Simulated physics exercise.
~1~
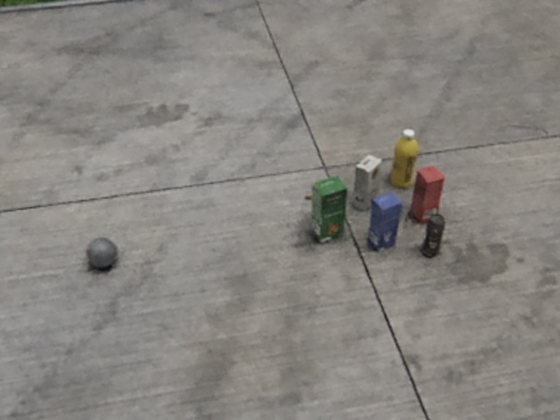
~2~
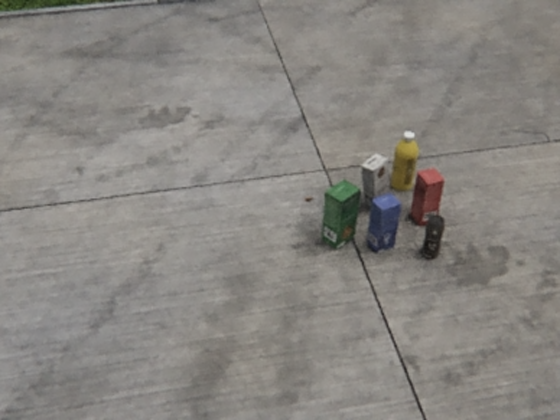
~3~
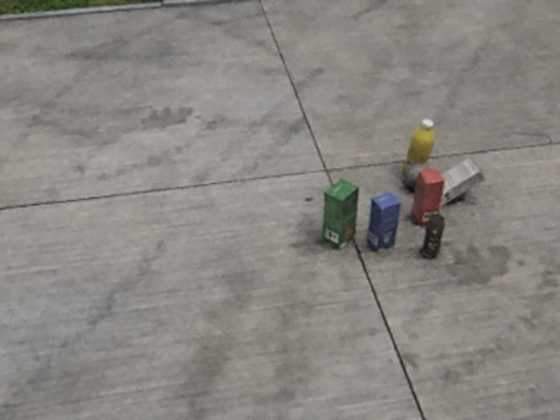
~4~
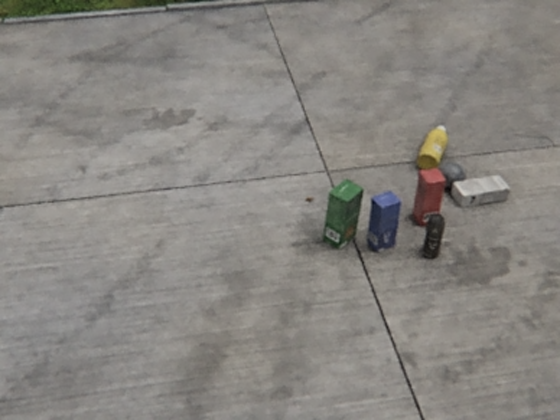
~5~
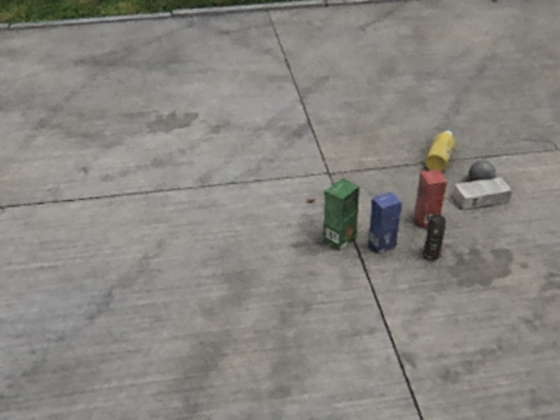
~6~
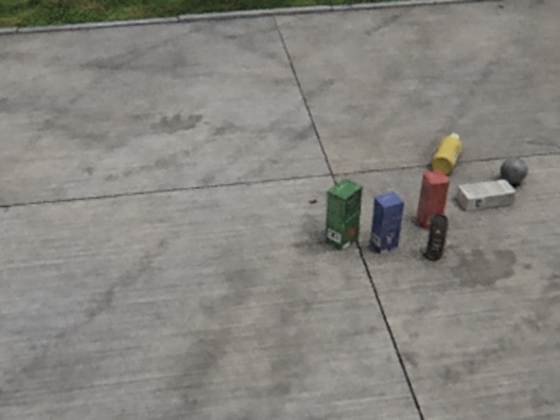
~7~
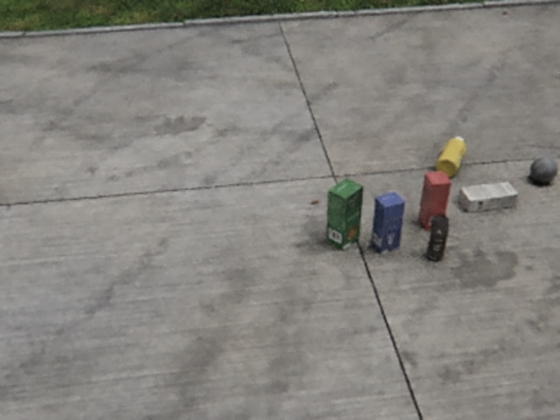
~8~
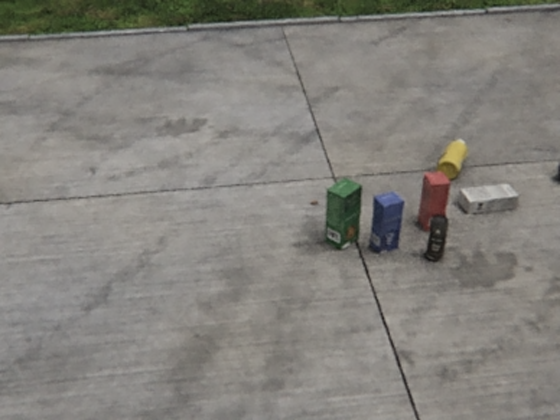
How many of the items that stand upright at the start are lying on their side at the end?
Two of them end up lying on their side, the white carton and the yellow bottle.
To begin with, a grey ball is on the left of a concrete floor, with six upright items, cartons, a yellow bottle and a small black container, grouped to its right. The ball reaches the group, where the green carton shifts slightly right and the white carton starts to lean. The white carton then tips over to the right, and the yellow bottle is displaced and topples too. The ball emerges behind the red carton and keeps rolling right until it is almost out of view. The green, blue and red cartons and the black container are left standing.
